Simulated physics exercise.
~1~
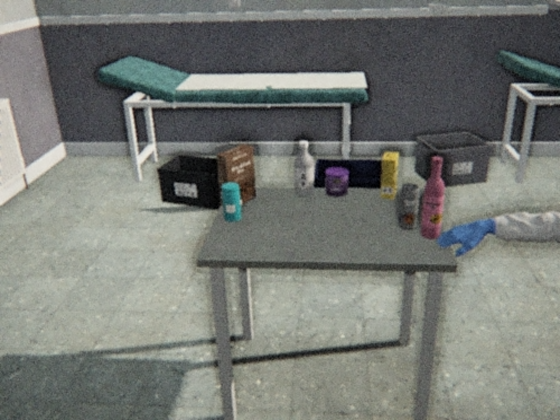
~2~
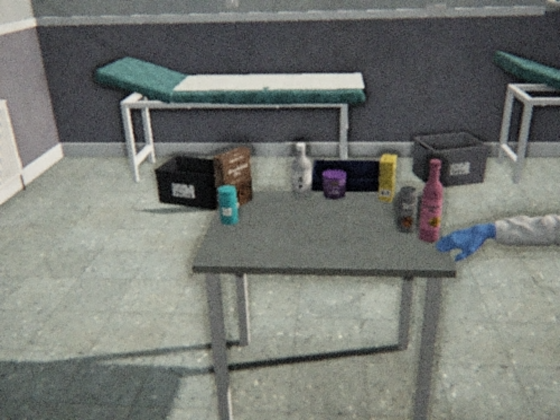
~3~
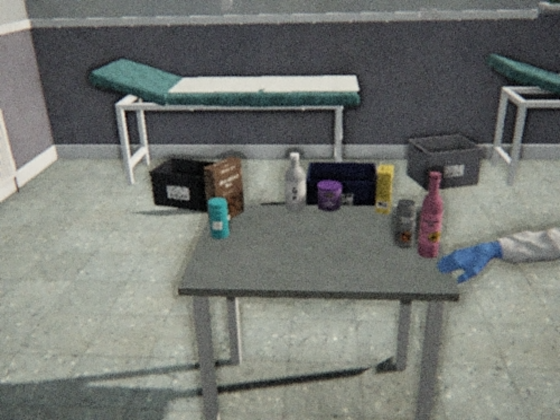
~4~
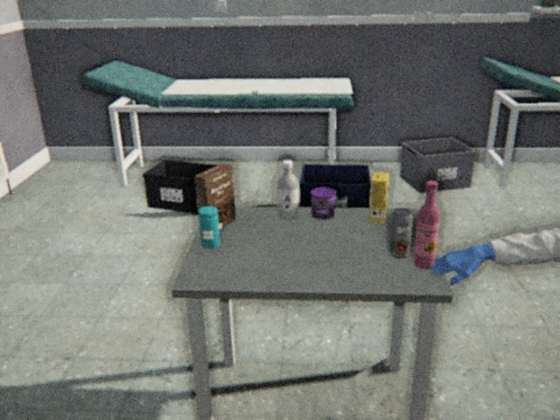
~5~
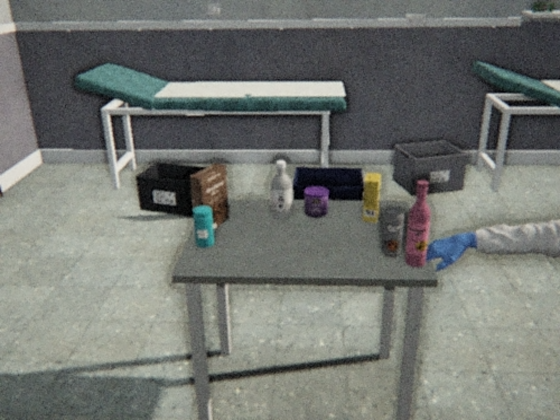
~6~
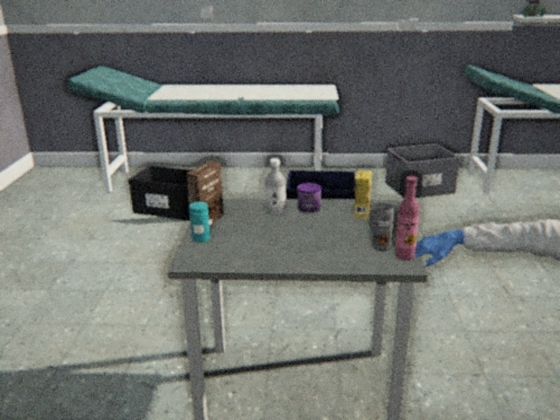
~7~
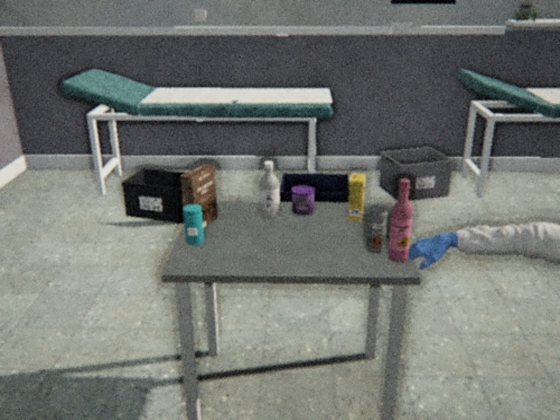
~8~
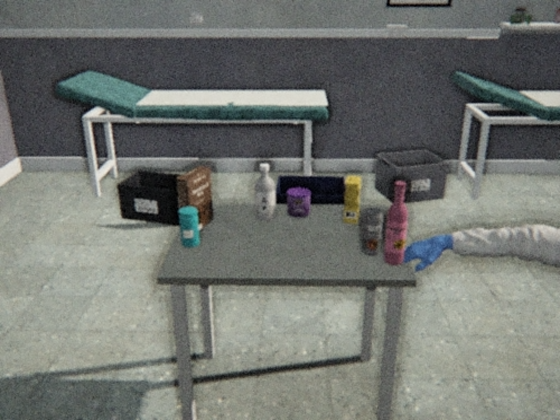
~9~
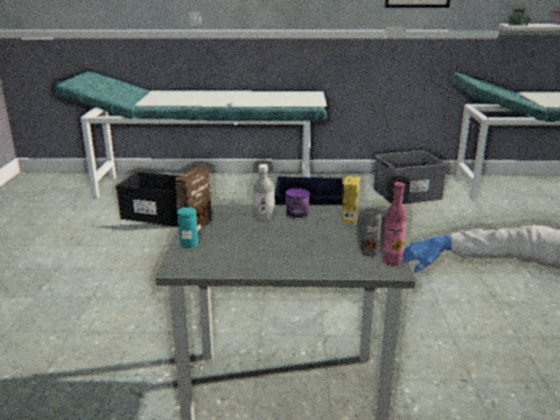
The video shows a gloved hand at the right edge of a small grey table holding bottles, a carton, a packet and other containers. The table slides toward the viewer, then jerks back slightly and settles, with the white bottle and everything else still standing.
